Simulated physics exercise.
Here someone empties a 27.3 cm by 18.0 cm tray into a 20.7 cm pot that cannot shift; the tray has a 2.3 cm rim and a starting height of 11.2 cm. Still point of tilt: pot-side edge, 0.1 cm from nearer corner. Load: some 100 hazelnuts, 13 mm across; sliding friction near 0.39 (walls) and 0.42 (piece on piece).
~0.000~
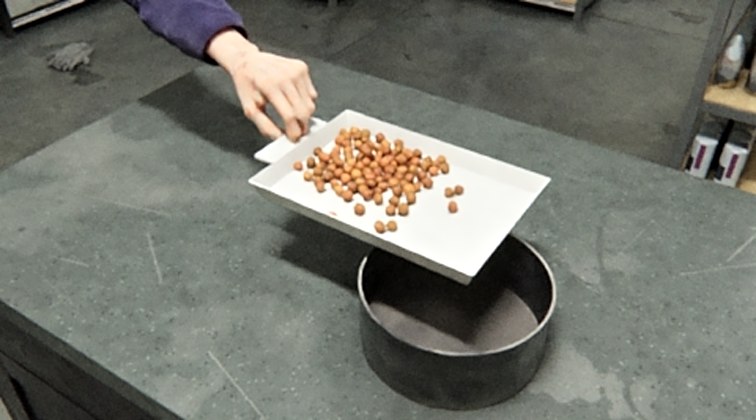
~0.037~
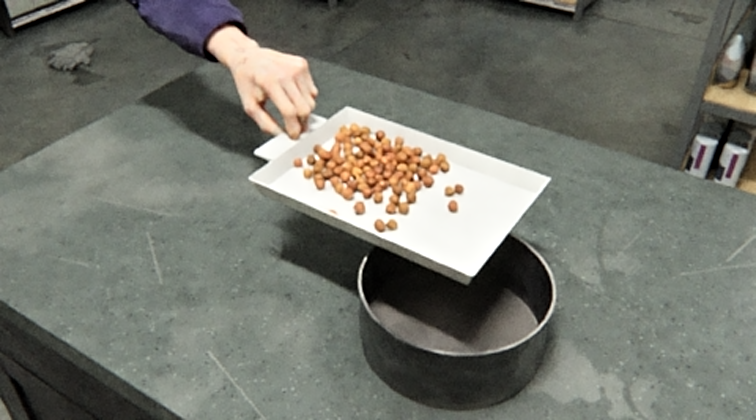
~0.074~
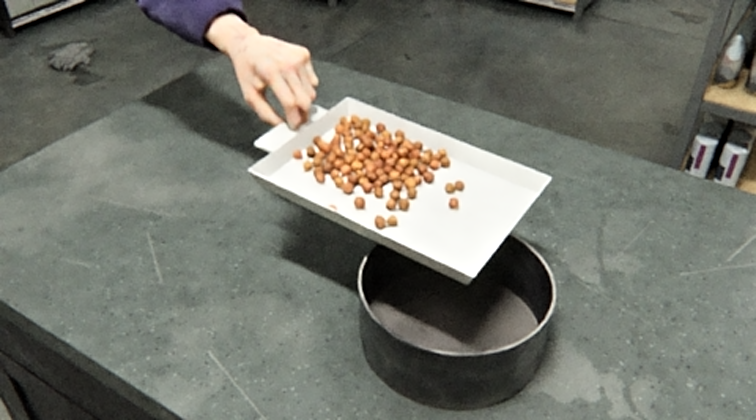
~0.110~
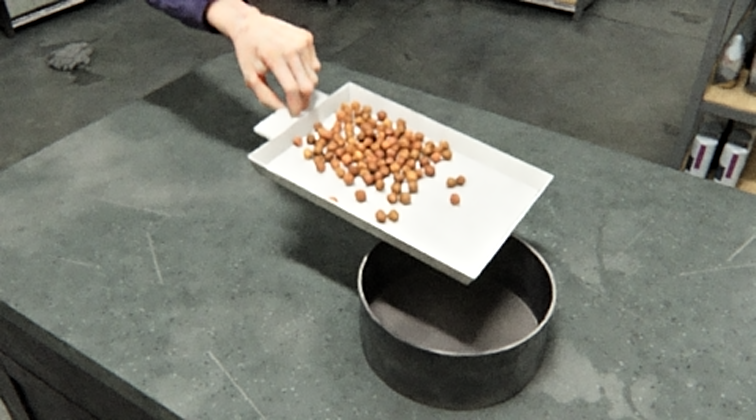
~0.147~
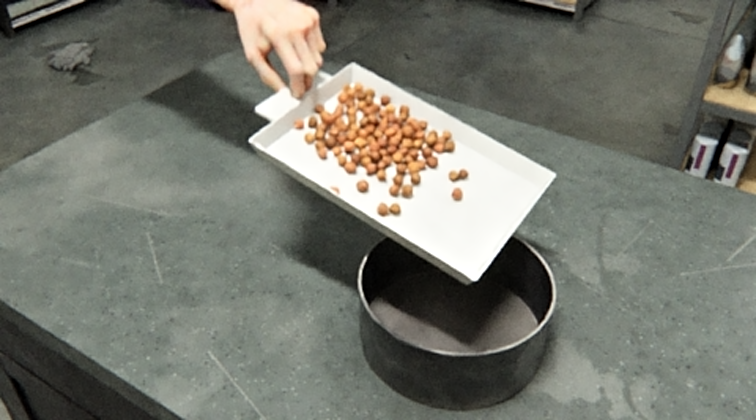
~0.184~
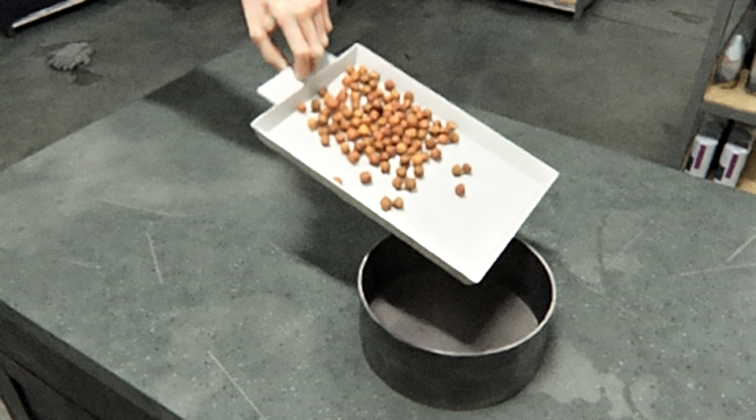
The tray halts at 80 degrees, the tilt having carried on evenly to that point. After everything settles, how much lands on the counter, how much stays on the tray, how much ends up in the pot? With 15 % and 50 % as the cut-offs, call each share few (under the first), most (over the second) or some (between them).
My estimate: Counter: Most, tray: Few, pot: Some.
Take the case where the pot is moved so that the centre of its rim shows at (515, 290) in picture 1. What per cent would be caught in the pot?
About 85 per cent.
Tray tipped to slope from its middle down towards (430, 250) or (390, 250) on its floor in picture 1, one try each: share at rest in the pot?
First try: Around 40 percent; second try: Around 40 percent.
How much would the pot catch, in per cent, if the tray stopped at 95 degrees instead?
The pot would get around 40 per cent.
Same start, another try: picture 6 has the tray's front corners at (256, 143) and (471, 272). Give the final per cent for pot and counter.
That works out as pot 45 and counter 55.
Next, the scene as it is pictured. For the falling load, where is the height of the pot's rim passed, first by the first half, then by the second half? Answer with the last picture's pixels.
(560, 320) first, (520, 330) later, roughly.
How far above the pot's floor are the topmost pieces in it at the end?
Some 2.0 cm.
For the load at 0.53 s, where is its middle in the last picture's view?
At that moment the load's centre is around (506, 215).
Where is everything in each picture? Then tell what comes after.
The first picture shows tray tilt 0 degrees, front corners at (259, 180) and (469, 267); middle of the pieces at (375, 166); pot at (456, 279).
The second picture shows tray tilt 1 degrees, front corners at (259, 177) and (469, 267); middle of the pieces at (375, 164).
The third picture shows tray tilt 3 degrees, front corners at (258, 169) and (470, 268), lowest corner right front; middle of the pieces at (375, 158).
The fourth picture shows tray tilt 8 degrees, front corners at (258, 156) and (471, 269), lowest corner right front; middle of the pieces at (376, 148).
The fifth picture shows tray tilt 13 degrees, front corners at (260, 140) and (473, 271), lowest corner right front; middle of the pieces at (379, 135).
The sixth picture shows tray tilt 19 degrees, front corners at (262, 124) and (474, 272), lowest corner right front; middle of the pieces at (382, 122); pot at (456, 279). Its pace works out near 155 degrees a second.
After 0.39 s, tilt 50 degrees; the tray holds 100 %, the pot 0 %.
Then, at 0.53 s, tilt 72 degrees; the tray holds 100 %, the pot 0 %.
Then, at 0.79 s, tilt 80 degrees; the tray holds 10 %, the pot 30 %.
By 1.9 s all is still; counter 60 %, tray 0 %, pot 40 %.
